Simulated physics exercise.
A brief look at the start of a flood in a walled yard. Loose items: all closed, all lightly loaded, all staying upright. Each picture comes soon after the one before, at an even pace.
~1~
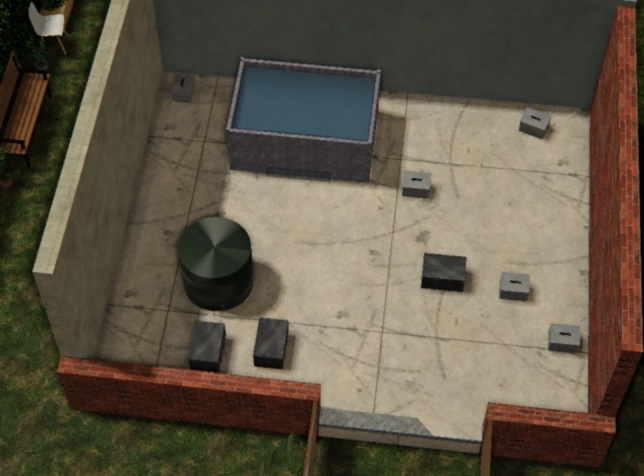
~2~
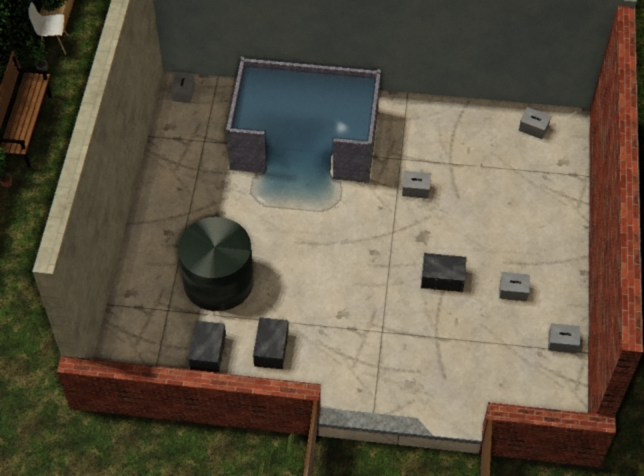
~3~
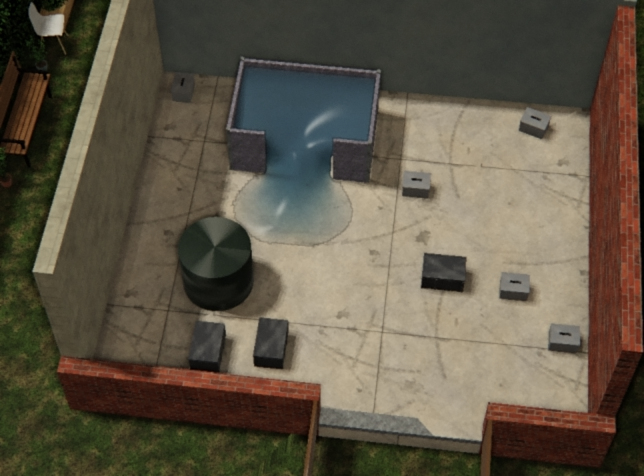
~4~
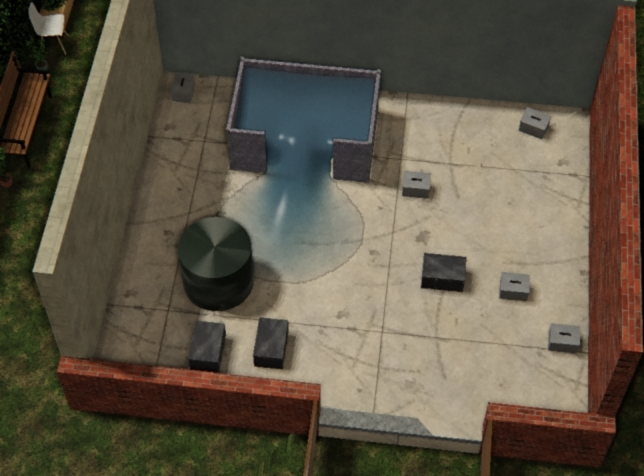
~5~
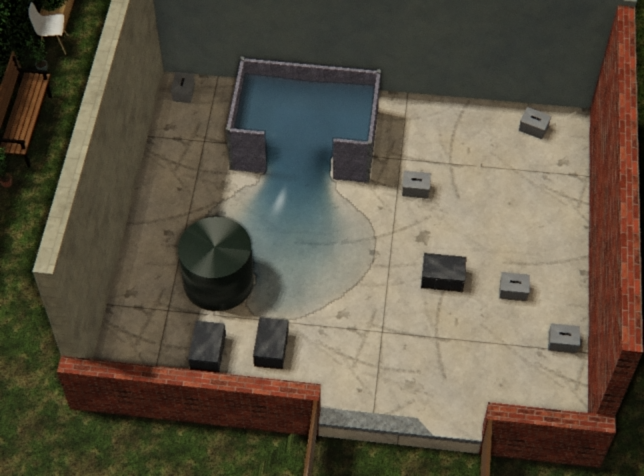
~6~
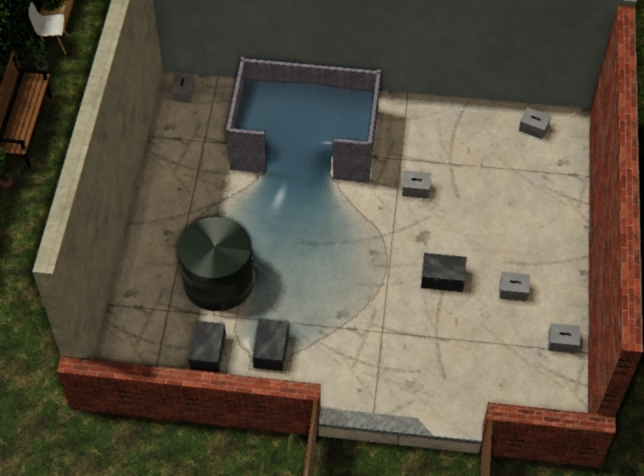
Water pouring through a gap in a raised pool's front wall and spreading across a walled yard, the scattered blocks staying still.
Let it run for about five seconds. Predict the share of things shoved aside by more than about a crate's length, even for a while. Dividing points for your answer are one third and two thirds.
Answer: A share under one third.
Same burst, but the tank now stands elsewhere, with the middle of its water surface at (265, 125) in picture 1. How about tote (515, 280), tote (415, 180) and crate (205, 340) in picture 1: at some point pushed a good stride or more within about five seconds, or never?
Taking them in turn: Kept near its start; kept near its start; got sent well off.
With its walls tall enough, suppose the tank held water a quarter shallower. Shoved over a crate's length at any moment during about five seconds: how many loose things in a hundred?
Share moved: Approx. 20 percent.
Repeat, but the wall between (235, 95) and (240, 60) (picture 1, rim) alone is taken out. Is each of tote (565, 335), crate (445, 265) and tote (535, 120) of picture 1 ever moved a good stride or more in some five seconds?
First below the mark, then below the mark, then over the mark.
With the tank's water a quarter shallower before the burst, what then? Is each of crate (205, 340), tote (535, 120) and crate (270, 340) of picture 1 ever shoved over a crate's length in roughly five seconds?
First one reached the mark, second one stopped before it, third one reached the mark.
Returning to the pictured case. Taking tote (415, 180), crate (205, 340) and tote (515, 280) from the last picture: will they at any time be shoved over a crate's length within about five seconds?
Per object, same order: Less than that / the full distance / less than that.
A moment on, 0 of 8 are well off their spots; 0 afloat.
Next, 1 of 8 are well off their spots; 1 afloat.
Later, 2 of 8 are well off their spots; 2 afloat.
In the end, 2 of 8 are well off their spots, and 2 have been at some point; 2 afloat.
